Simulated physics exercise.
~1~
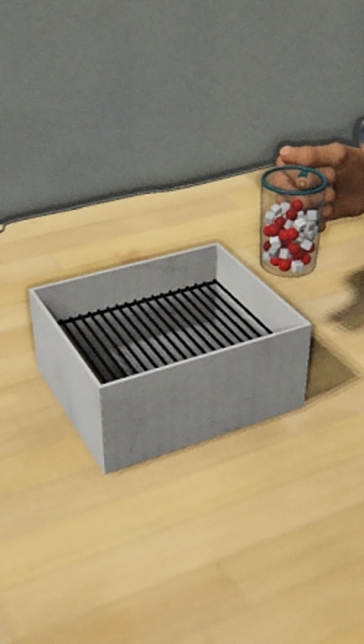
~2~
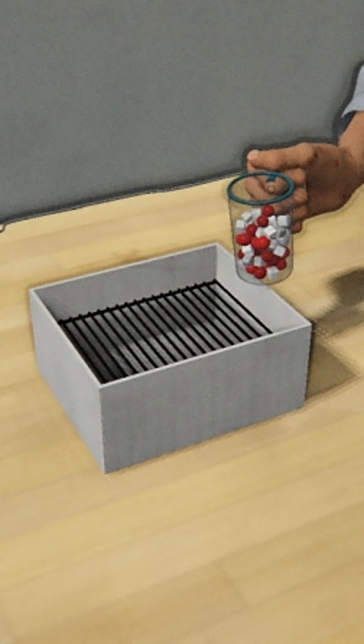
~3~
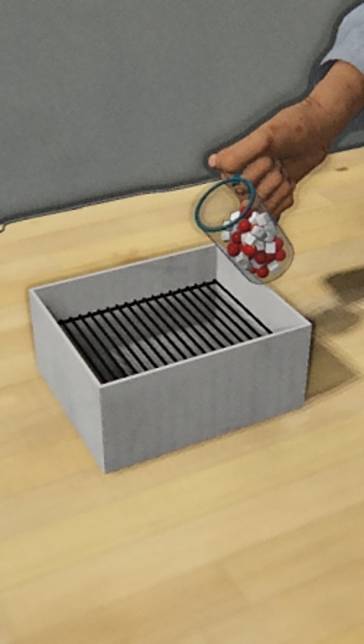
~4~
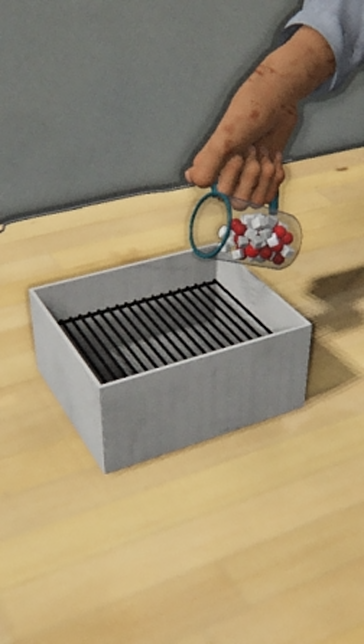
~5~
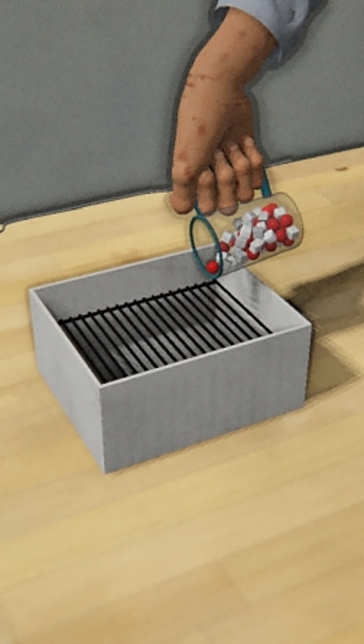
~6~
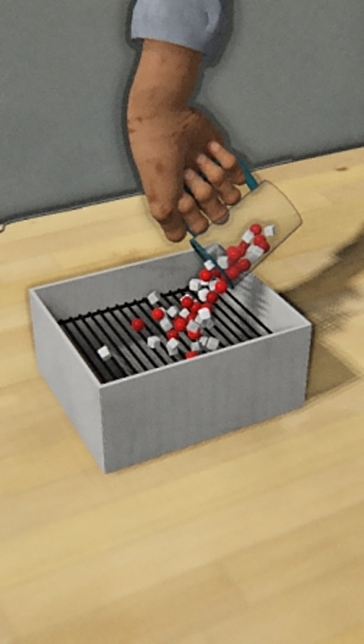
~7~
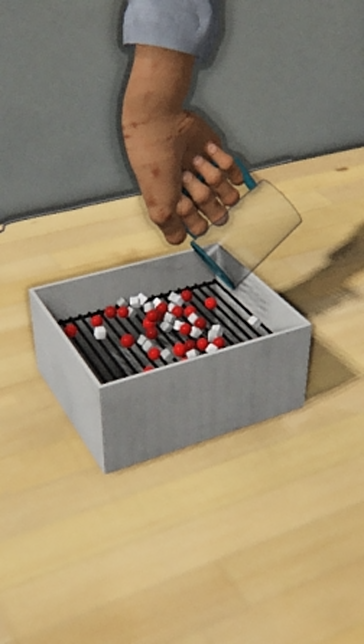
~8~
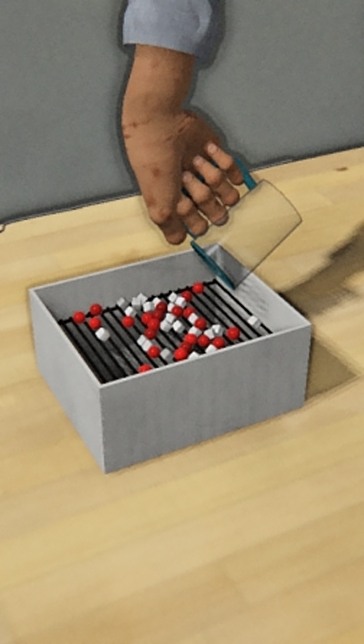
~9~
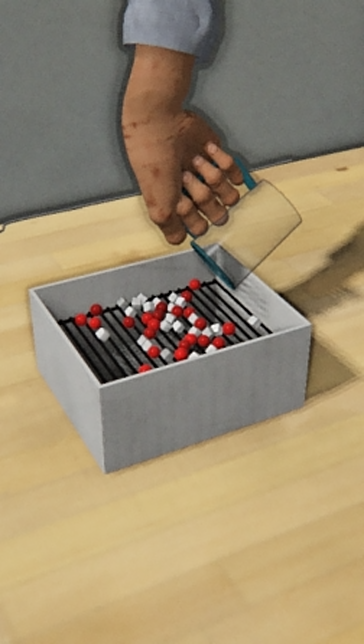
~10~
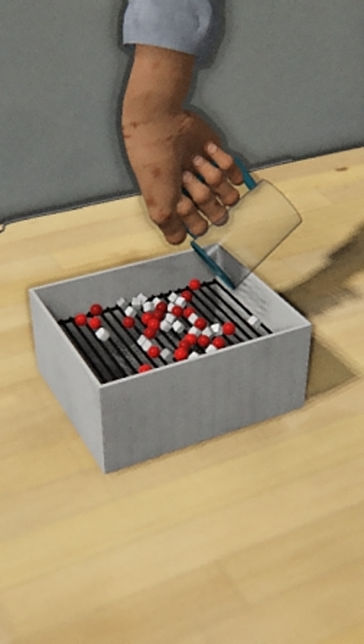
The footage shows a hand carrying a clear cup of mixed red and white pieces leftward over a grey open box with a dark wire rack inside. The hand tips the cup, the pieces tumble out and scatter, and both colours end up resting on the wires.
